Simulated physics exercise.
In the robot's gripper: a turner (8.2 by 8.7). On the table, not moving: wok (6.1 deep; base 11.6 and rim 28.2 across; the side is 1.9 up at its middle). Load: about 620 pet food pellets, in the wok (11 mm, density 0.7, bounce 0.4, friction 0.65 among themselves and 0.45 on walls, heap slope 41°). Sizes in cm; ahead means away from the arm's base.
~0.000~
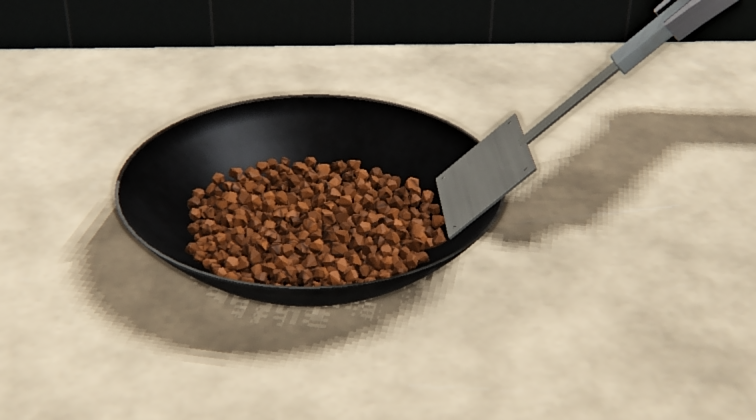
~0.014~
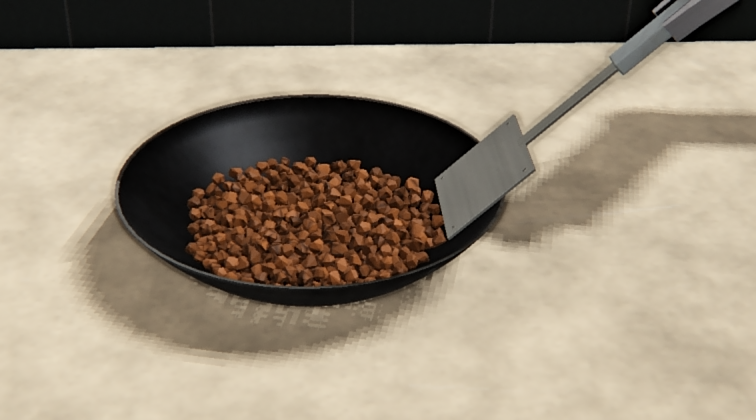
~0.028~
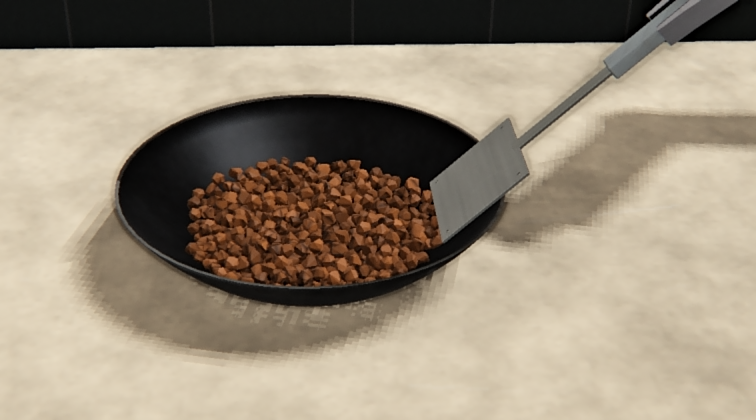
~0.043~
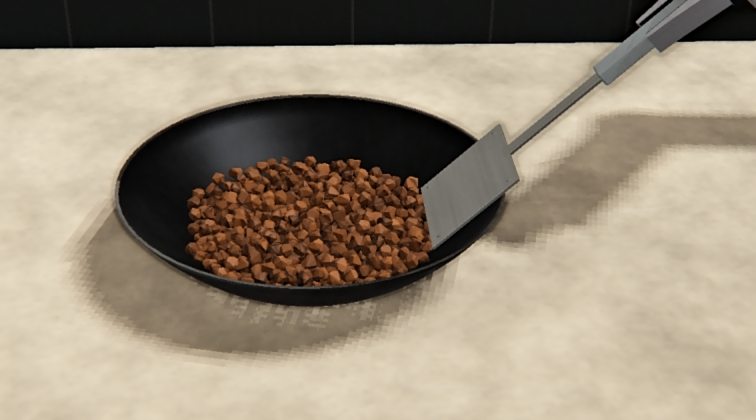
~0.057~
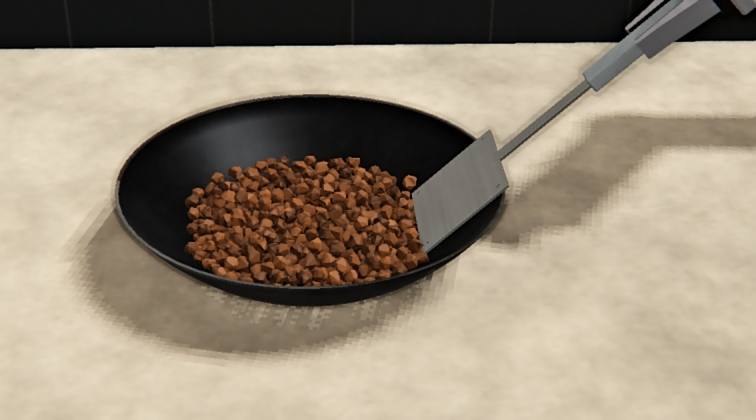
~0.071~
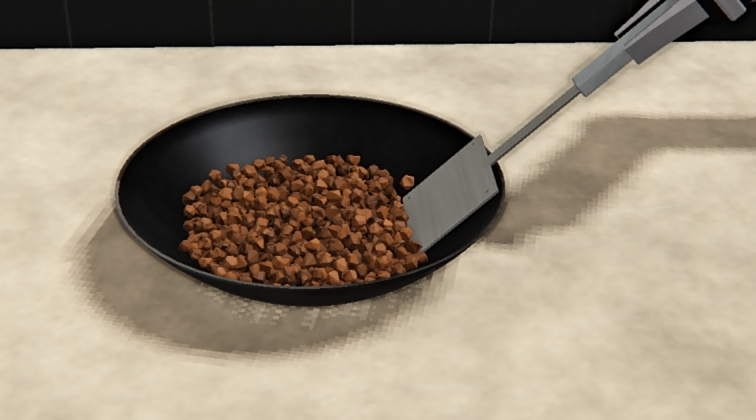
A grey metal turner, held in a robot's gripper at the upper right, slides slowly left and slightly down into the right side of a black wok, pressing against the brown pellets and nudging the nearest ones leftward. The wok sits still on a pale, mottled countertop before dark tiles, its shadow spreading beneath it. The view looks down at an angle from a fixed camera.
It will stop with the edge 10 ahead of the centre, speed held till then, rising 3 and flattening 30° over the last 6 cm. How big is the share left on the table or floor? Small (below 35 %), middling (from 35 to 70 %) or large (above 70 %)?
Share on the table or floor: Small (below 35 %).
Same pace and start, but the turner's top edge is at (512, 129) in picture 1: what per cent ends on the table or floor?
About 30 per cent.
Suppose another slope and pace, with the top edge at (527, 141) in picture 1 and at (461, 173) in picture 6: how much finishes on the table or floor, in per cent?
Some 45 per cent.
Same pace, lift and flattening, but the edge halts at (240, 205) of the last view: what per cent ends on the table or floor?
About 0 per cent.
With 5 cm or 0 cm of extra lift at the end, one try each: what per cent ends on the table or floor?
Some 25 and 20 per cent.
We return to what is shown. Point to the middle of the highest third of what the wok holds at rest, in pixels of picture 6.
Around (187, 200).
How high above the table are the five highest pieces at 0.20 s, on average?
About 6 cm.
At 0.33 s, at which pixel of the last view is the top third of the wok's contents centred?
At about (173, 186).
After 0.20 s, sloping 44°, highest piece 6 above the table; 619 in the wok.
After 0.33 s, sloping 35°, highest piece 9 above the table; 603 in the wok, 16 on the blade or in flight.
After 0.59 s, sloping 14°, highest piece 8 above the table; 450 in the wok, 159 on the table or floor, 10 on the blade or in flight.
After 1.64 s, sloping 14°, highest piece 7 above the table; 449 in the wok, 170 on the table or floor.
At rest, 449 in the wok, 170 on the table or floor. That is 27 % on the table or floor.
